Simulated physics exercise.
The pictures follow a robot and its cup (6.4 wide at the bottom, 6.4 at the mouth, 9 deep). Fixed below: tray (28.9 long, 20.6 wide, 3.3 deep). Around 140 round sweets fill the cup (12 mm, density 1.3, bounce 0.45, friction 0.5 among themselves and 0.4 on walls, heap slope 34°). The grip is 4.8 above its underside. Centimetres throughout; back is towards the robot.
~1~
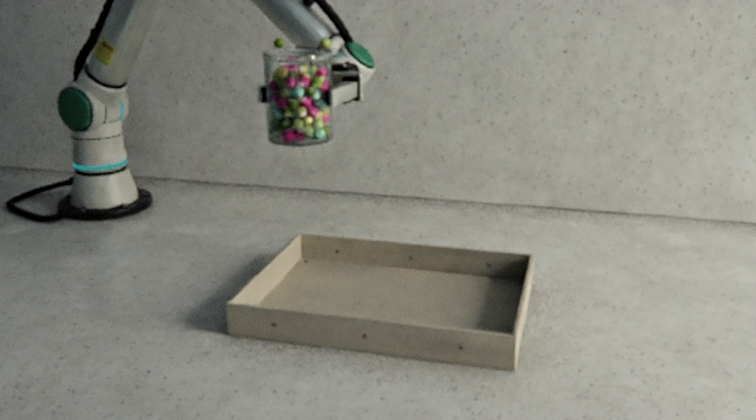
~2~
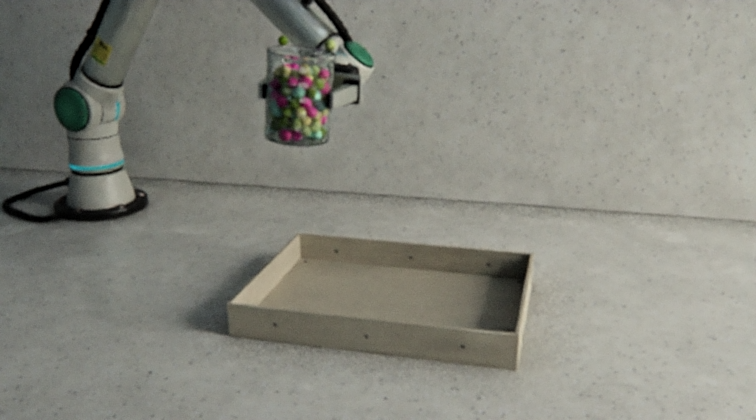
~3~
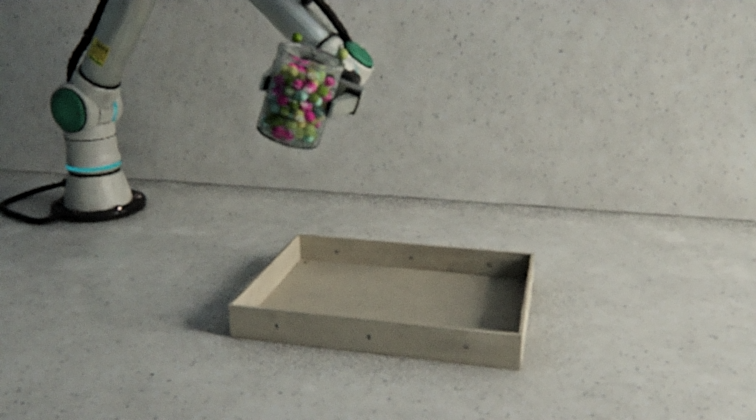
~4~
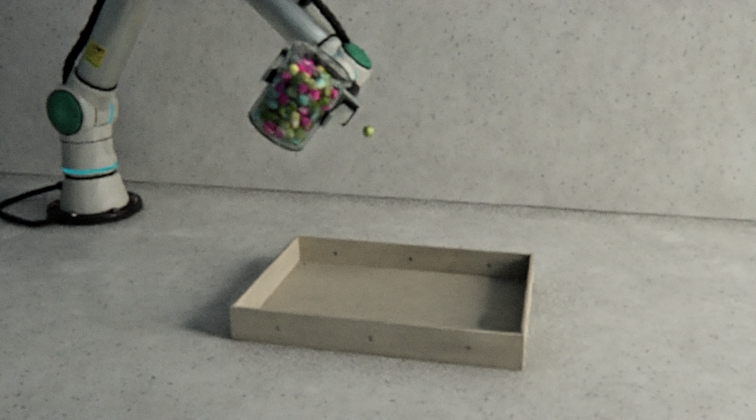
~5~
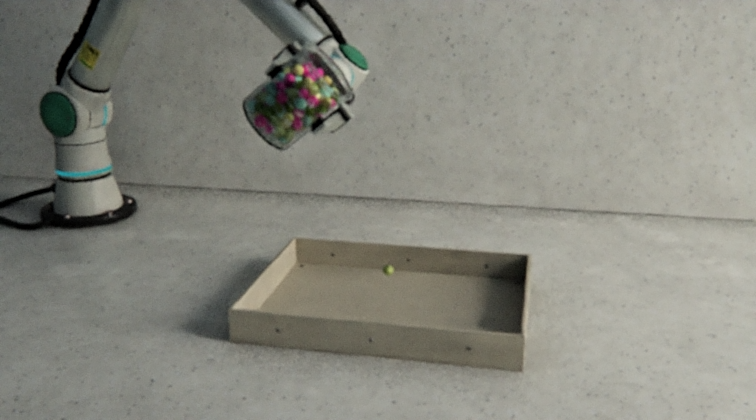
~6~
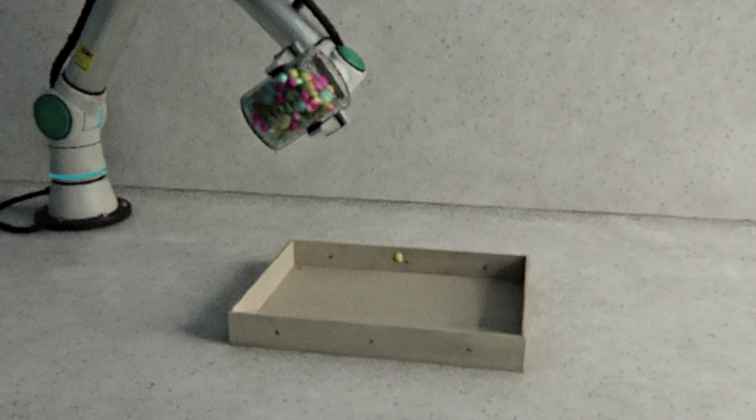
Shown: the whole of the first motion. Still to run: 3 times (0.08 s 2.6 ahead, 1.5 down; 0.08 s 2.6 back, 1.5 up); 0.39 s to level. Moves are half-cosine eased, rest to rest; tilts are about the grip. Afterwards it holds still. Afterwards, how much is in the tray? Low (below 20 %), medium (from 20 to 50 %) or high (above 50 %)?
Share in the tray: Low (below 20 %).
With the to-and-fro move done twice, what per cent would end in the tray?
In that case some 10 per cent.
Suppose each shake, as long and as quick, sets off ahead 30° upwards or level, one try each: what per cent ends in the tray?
Some 40 and 20 per cent.
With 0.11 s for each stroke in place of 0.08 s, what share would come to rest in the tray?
Then about 0 per cent.
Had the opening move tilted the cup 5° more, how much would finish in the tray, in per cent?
It would be near 10 per cent.
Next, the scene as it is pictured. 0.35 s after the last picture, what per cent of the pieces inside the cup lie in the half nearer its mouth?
Some 40 per cent.
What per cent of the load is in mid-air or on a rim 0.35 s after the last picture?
Some 3 per cent.
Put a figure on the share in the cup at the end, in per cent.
About 90 per cent.
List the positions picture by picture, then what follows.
The cup middle at (299, 98), level; upper third of the load around (297, 81), from x 275 to 325, top at y 45; 137 in the cup, in the first picture.
The cup middle at (299, 97), tilted 5° forward; upper third of the load around (298, 80), from x 275 to 330, top at y 40, in the second picture.
The cup middle at (299, 97), tilted 19° forward; upper third of the load around (301, 80), from x 265 to 345, top at y 40, in the third picture.
The cup middle at (299, 98), tilted 37° forward; upper third of the load around (300, 83), from x 260 to 370, top at y 65; 136 in the cup, 1 in flight or on a rim, in the fourth picture.
The cup middle at (296, 99), tilted 51° forward; upper third of the load around (298, 86), from x 255 to 390, top at y 70; 136 in the cup, 1 in the tray, in the fifth picture.
The cup middle at (295, 100), tilted 56° forward; upper third of the load around (297, 87), from x 250 to 395, top at y 70; 136 in the cup, 1 in the tray, in the sixth picture.
Then, 0.35 s on, tilted 56° forward, highest piece 27 above the table; 129 in the cup, 4 in the tray, 4 in flight or on a rim.
Then, 0.70 s on, tilted 23° forward, highest piece 26 above the table; 123 in the cup, 12 in the tray, 1 on the table or floor, 1 in flight or on a rim.
Then, 1.07 s on, level, highest piece 27 above the table; 123 in the cup, 12 in the tray, 2 on the table or floor.
Then, 2.12 s on, level, highest piece 27 above the table; 123 in the cup, 12 in the tray, 2 on the table or floor.
In the end, 123 in the cup, 12 in the tray, 2 on the table or floor. That is 9 % in the tray.
